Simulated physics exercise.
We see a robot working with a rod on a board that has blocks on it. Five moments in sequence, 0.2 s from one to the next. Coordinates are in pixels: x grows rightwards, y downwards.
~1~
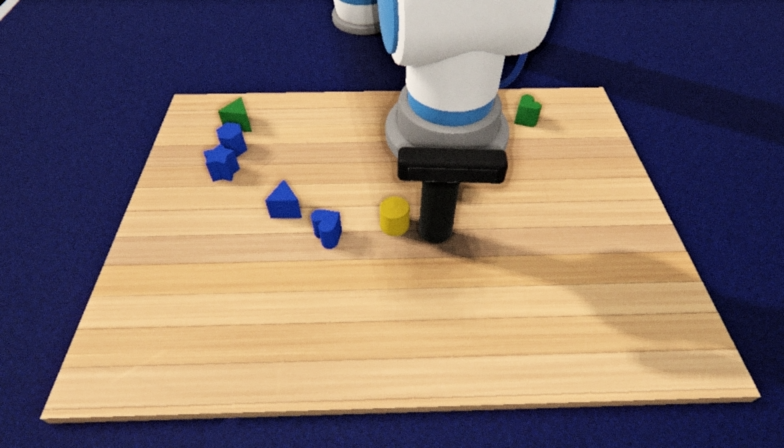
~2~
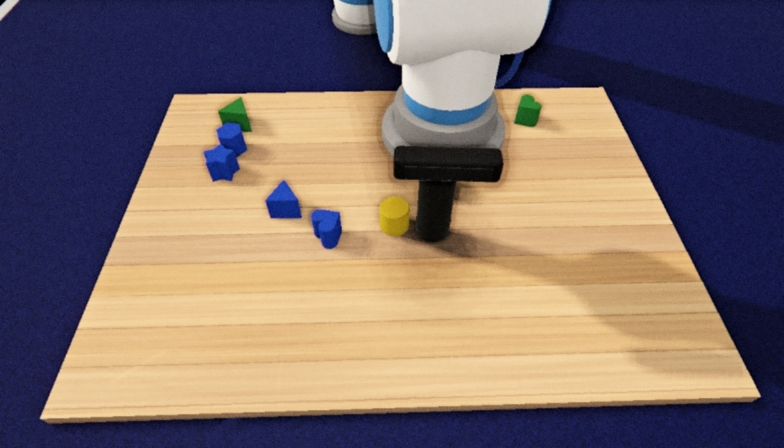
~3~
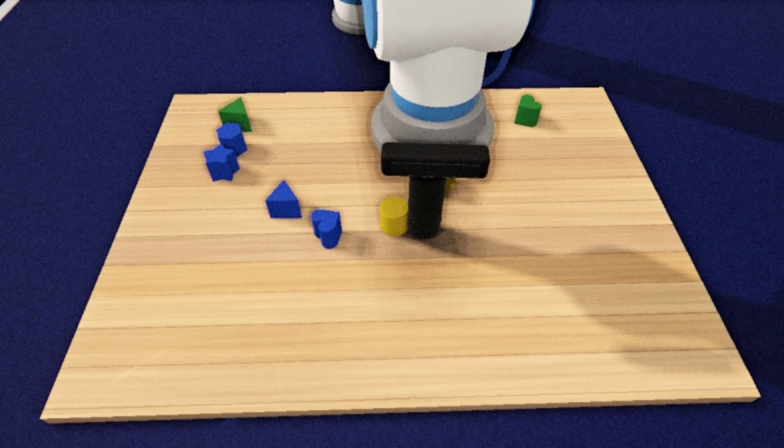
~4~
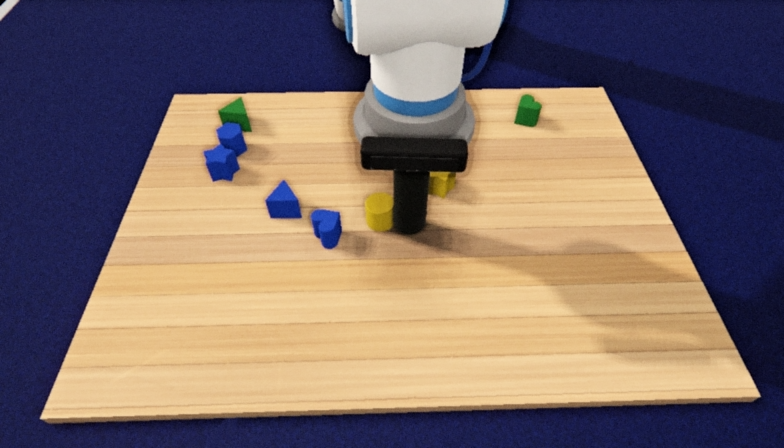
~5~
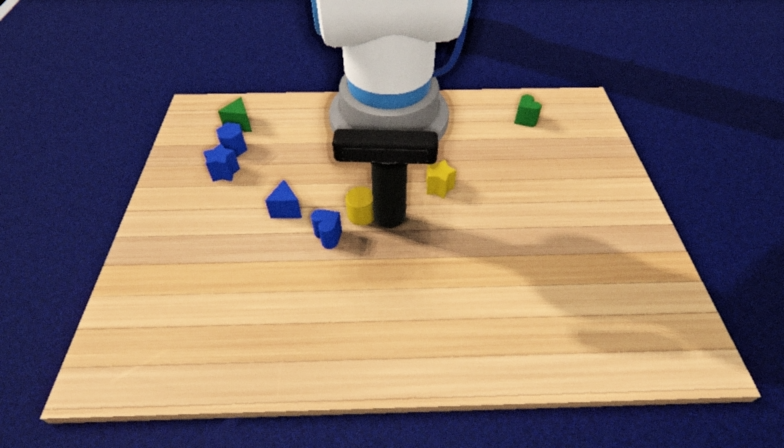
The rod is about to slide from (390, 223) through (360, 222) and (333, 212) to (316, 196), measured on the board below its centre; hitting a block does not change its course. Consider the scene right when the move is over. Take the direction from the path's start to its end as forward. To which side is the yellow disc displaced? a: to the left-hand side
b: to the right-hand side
The one that fits is b, to the right-hand side.
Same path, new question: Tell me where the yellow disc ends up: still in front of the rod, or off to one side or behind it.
It is driven along in front.
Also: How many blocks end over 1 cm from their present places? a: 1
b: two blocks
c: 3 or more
Correct choice: A.
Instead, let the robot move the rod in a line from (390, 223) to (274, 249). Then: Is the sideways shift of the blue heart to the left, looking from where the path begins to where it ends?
That would be a yes.
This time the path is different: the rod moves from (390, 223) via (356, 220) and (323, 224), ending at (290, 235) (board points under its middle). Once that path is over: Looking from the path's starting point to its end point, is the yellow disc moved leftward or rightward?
Towards the right-hand side.
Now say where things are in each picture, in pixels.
The first picture shows rod tip at (435, 231); block tops, blue triangular block at (282, 193); blue heart at (326, 218); yellow disc at (395, 207).
The second picture shows rod at (432, 230); blocks unchanged.
The third picture shows rod at (424, 227); blocks unchanged.
The fourth picture shows rod at (409, 223); yellow disc at (380, 202).
The fifth picture shows rod at (390, 216); blue triangular block at (282, 193); blue heart at (326, 218); yellow disc at (360, 196).
What follows on the original path. One third of the way, rod at (358, 215); yellow disc at (334, 190).
Two thirds of the way, rod at (332, 205); blue heart at (320, 220), turned 15° anticlockwise; yellow disc at (312, 177).
At the end, rod at (315, 189); blue triangular block in place; blue heart at (320, 220), turned 15° anticlockwise; yellow disc at (295, 162).
